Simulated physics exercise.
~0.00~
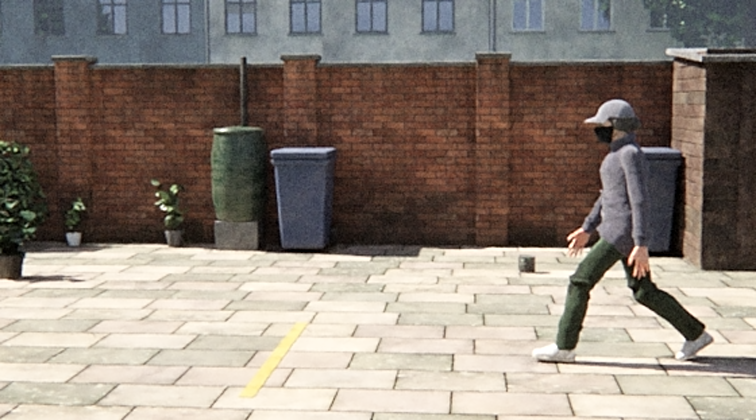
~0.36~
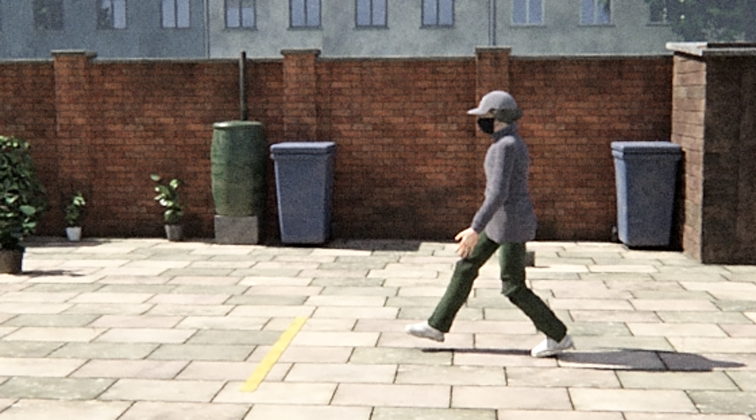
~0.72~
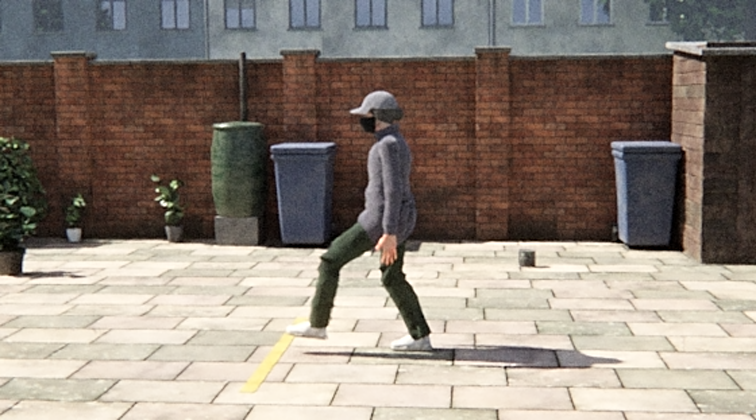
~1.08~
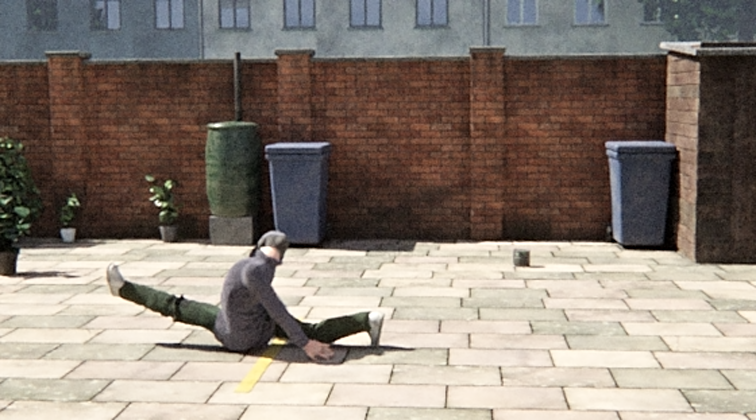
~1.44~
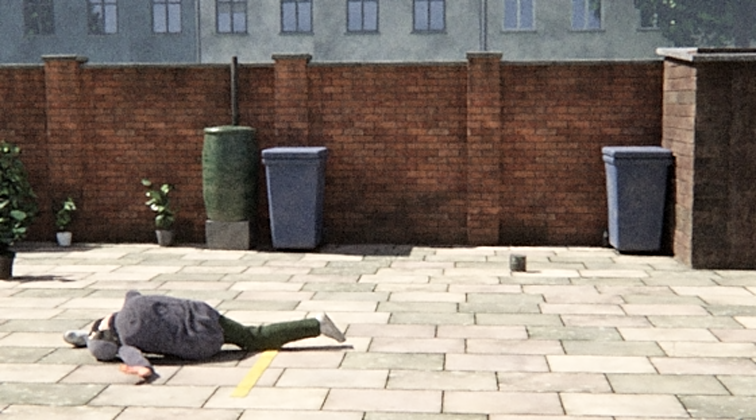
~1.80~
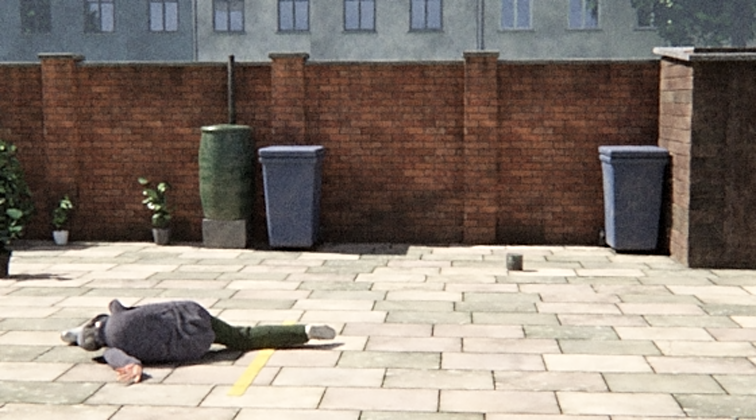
A person in a grey cap, dark face mask, grey top and green trousers walks leftward across a pale paved yard, seen from the side by a slightly swaying camera. Behind stands a red brick wall with two blue-grey bins, a green barrel and potted plants, and a yellow strip marks the paving ahead. On reaching the strip, the walker drops to the ground with legs spread wide and body bent over. The body then topples to the left and ends lying still, head to the left and lower legs trailing back across the strip.
